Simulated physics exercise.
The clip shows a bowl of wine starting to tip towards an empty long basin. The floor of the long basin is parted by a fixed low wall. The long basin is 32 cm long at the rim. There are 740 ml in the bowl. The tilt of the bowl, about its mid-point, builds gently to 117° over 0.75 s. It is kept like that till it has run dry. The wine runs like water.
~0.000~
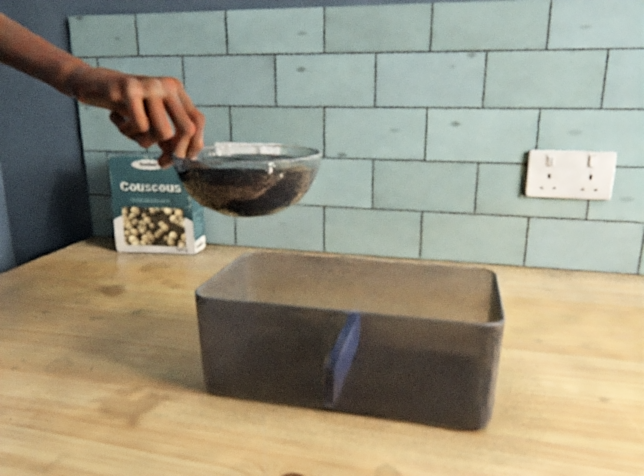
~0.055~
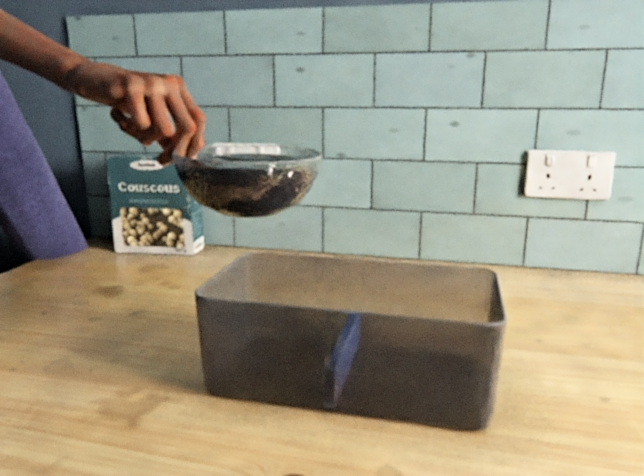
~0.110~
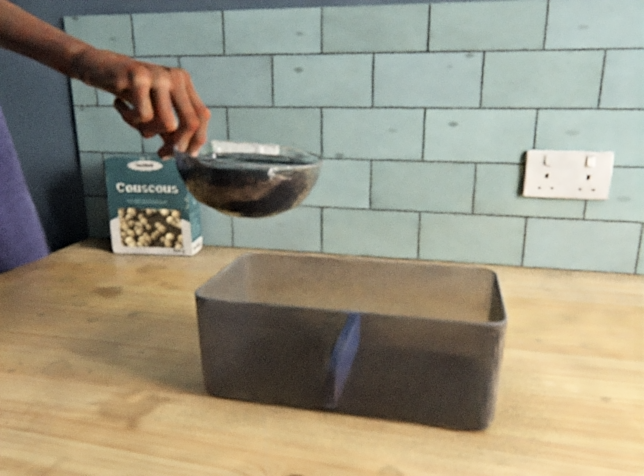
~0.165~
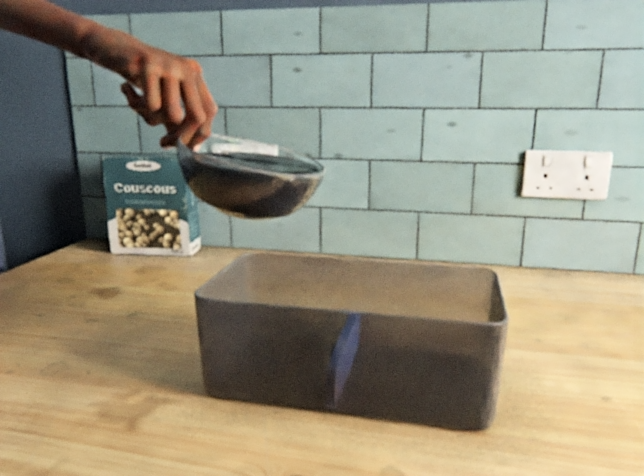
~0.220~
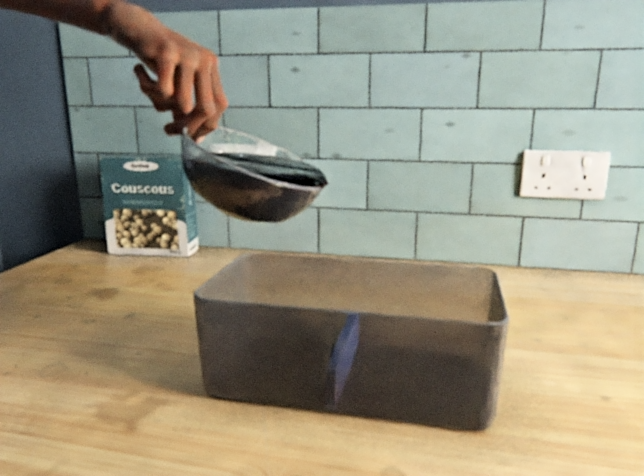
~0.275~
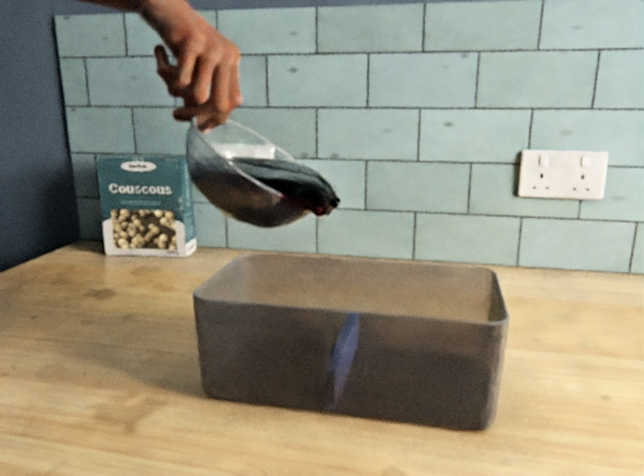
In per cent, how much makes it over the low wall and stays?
Roughly 64 per cent is past the wall.
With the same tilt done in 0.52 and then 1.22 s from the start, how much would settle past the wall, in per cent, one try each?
First 50, then 75 per cent.
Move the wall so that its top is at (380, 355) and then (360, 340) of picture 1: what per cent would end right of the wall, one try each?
In turn about 30 and 45 per cent.
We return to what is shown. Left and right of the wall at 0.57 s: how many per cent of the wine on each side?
Left about 24, right about 62.
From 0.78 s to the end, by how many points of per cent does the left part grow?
Some 1 per cent.
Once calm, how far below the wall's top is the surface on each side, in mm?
Left about 34 mm, right about 28 mm.
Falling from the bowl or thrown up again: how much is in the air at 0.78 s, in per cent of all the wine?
About 2 per cent.
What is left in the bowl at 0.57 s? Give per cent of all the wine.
About 3 per cent.
By 0.57 s the tilt is 101° and 3 per cent is still to pour, 23 is left of the wall and 62 right of it.
By 0.78 s the tilt is 117° and 0 per cent is still to pour, 34 is left of the wall and 64 right of it.
By 1.01 s the tilt is 117° and 0 per cent is still to pour, 35 is left of the wall and 64 right of it.
By 1.25 s the tilt is 117° and 0 per cent is still to pour, 35 is left of the wall and 64 right of it.
At rest 35 per cent lies left of the wall, 64 right of it and 1 outside.
